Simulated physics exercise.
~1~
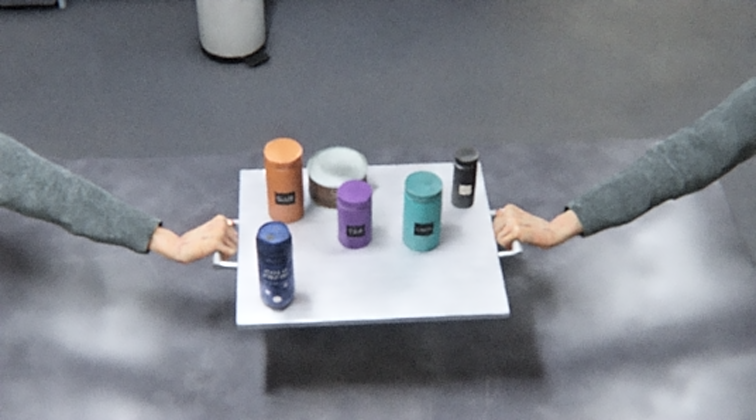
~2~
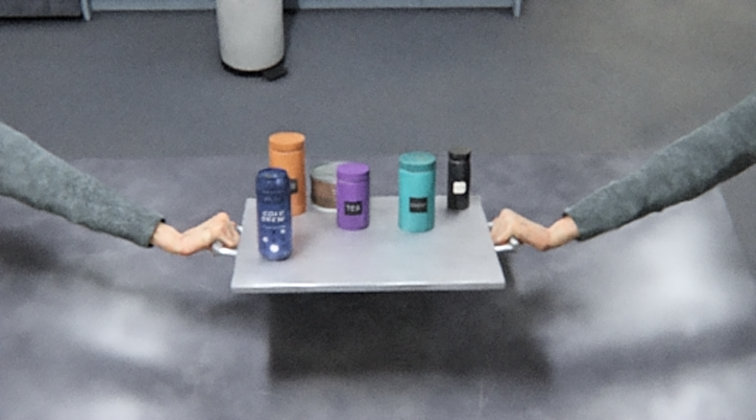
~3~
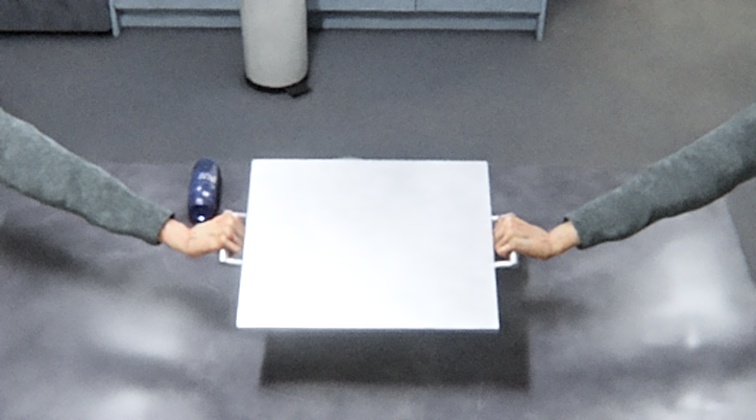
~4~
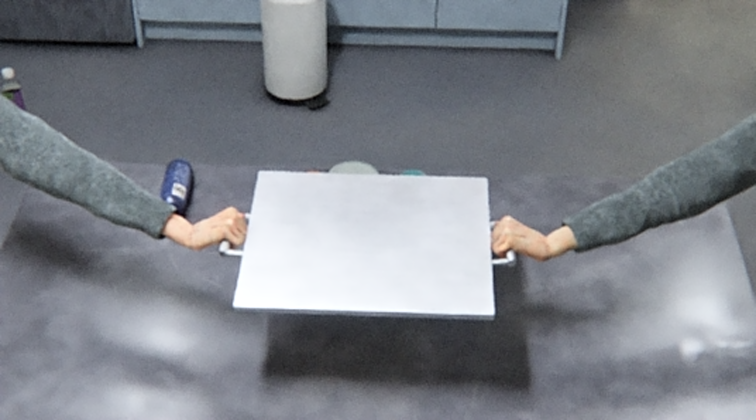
Over a dark table, two hands tipped the far edge of a rimless white tray downward, and the jars, tub, shaker and blue can all went off it, leaving the tray nearly level and empty with the can lying on its side beyond the left hand.
